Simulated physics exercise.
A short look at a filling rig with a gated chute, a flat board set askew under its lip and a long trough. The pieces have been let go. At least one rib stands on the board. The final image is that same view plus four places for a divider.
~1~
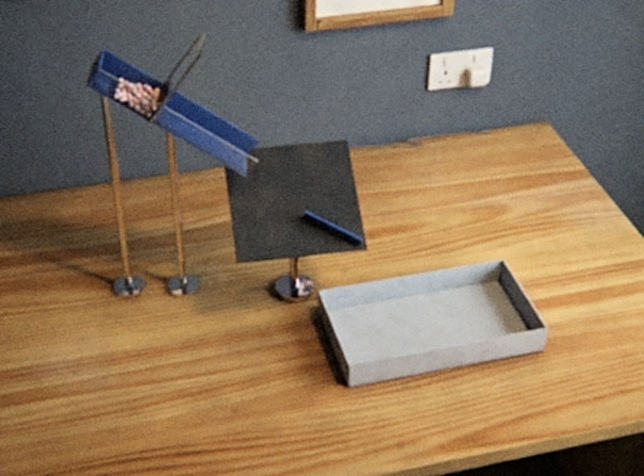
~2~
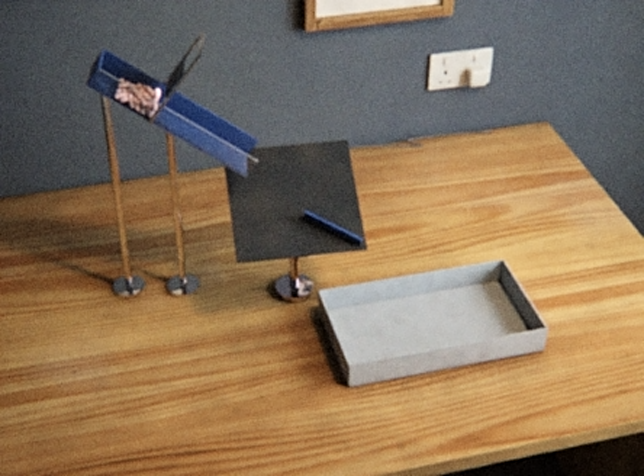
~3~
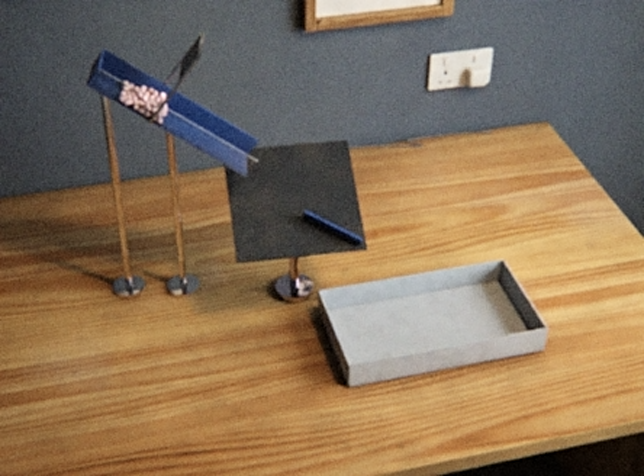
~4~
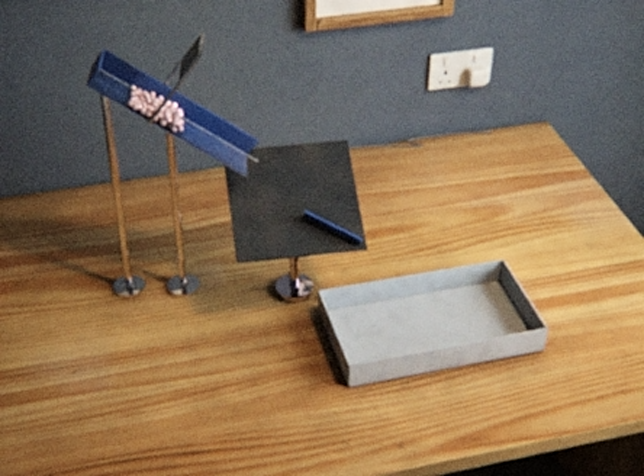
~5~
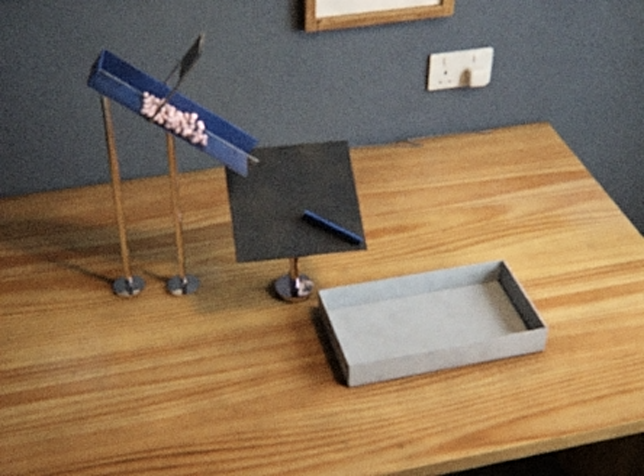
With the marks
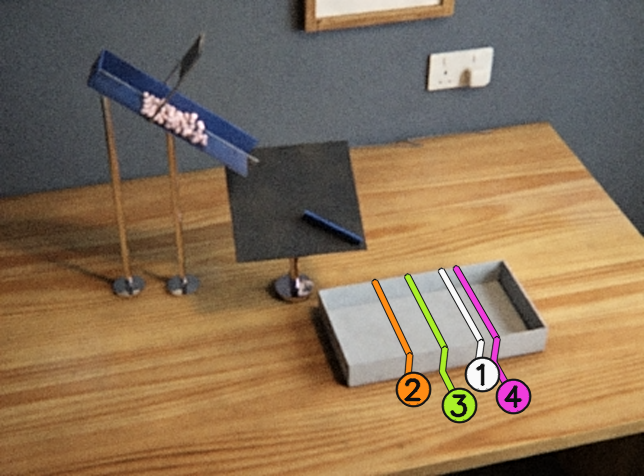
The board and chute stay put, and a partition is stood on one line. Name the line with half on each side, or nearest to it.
I would pick line 3.
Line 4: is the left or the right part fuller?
Left.
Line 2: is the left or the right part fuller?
Right.
On the marked copy, line 1 crosses the front rim at (480, 341); line 2 crosses the front rim at (409, 354); line 3 crosses the front rim at (444, 347); line 4 crosses the front rim at (496, 338).
With 1, of what is caught, nearly all on the left of the divider, a stray few on the right.
With 2, of what is caught, about a quarter on the left of the divider, most on the right.
With 3, of what is caught, about two thirds on the left of the divider, about a third on the right.
With 4, of what is caught, nearly all on the left of the divider, a stray few on the right.
